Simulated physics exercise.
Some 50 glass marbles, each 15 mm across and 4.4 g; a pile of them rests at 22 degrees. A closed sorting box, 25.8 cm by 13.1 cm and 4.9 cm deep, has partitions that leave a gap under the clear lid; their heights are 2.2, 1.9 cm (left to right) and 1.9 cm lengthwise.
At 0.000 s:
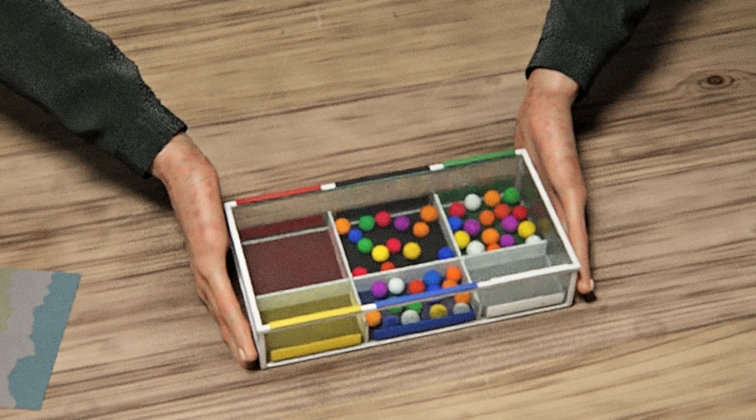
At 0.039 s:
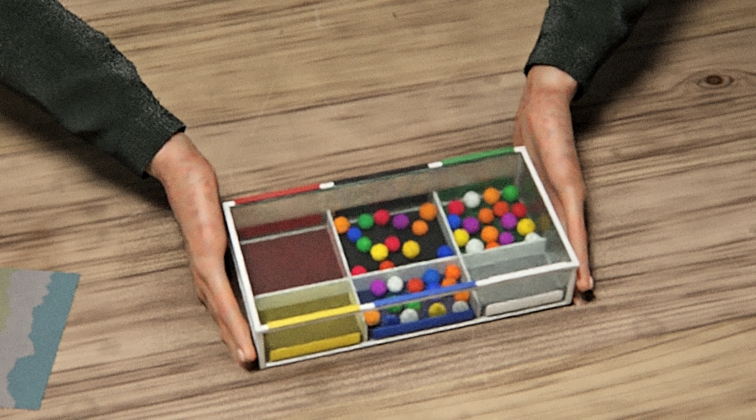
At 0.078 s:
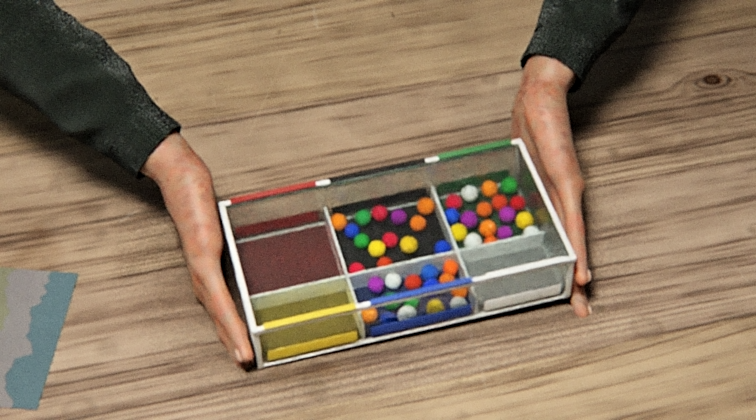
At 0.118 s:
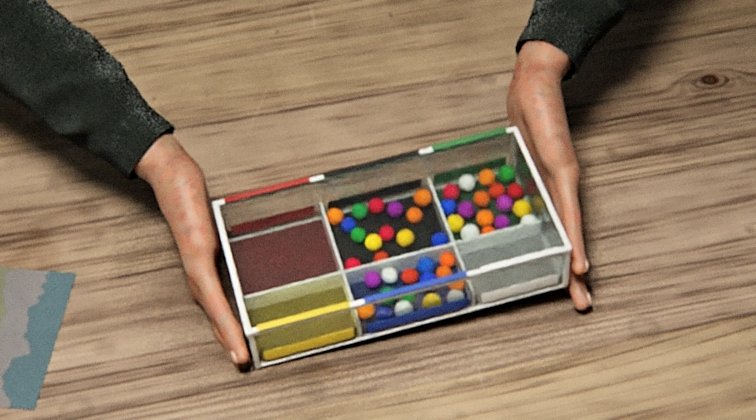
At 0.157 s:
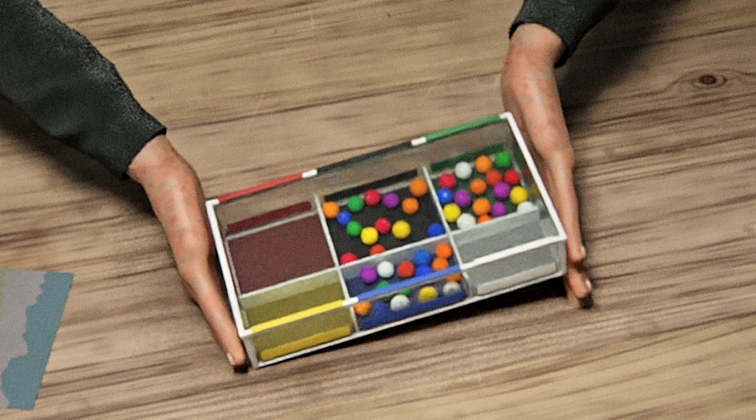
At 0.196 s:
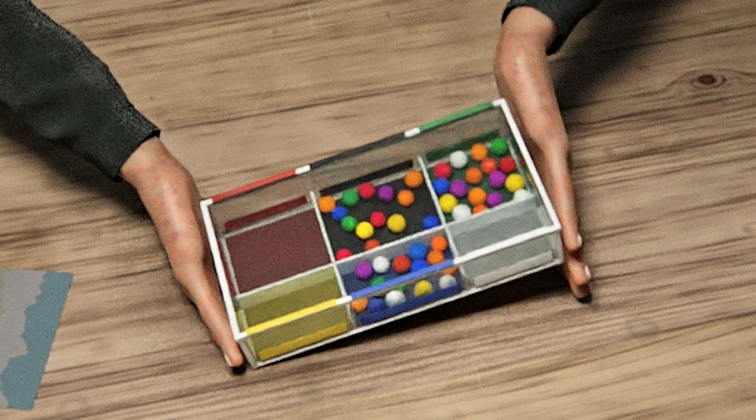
The footage shows two hands holding a clear-lidded sorting box of colorful marbles on a wooden table, then gradually tilting it so the right side rises and the left front corner sits lowest, while the marbles largely keep their places.
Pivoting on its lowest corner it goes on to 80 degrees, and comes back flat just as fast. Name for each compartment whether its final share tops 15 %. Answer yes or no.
Red no, blue yes, green no, yellow yes, white no, black yes.
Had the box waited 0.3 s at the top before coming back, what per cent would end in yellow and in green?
Then: Yellow 45; green 10.
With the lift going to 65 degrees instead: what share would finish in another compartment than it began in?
Some 5 per cent.
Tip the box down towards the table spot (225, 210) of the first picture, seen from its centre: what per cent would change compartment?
Some 50 per cent.
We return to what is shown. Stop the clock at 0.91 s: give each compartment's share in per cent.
Red 0, blue 35, green 35, yellow 0, white 0, black 35.
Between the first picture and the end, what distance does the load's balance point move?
Roughly 8.5 cm.
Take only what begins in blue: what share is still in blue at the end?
Roughly 70 per cent.
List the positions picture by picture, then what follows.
In the first picture, box tilt 0 degrees, front corners at (262, 328) and (574, 266); blue 35 %, green 35 %, black 30 %.
In the second picture, box tilt 1 degrees, front corners at (260, 328) and (573, 264).
In the third picture, box tilt 3 degrees, front corners at (256, 329) and (570, 258).
In the fourth picture, box tilt 6 degrees, front corners at (251, 330) and (566, 248), lowest corner left front.
In the fifth picture, box tilt 10 degrees, front corners at (245, 333) and (560, 237), lowest corner left front.
In the sixth picture, box tilt 14 degrees, front corners at (240, 335) and (555, 227), lowest corner left front; blue 35 %, green 35 %, black 30 %. Its pace works out near 105 degrees a second.
After 0.91 s, tilt 80 degrees; blue 35 %, green 35 %, black 35 %.
After 1.38 s, tilt 35 degrees; red 5 %, blue 30 %, green 5 %, yellow 35 %, black 20 %.
Then, at 1.93 s, tilt 0 degrees; red 5 %, blue 30 %, green 5 %, yellow 35 %, black 20 %.
In the end, at 2.9 s, red 5 %, blue 30 %, green 5 %, yellow 35 %, white 0 %, black 20 %.
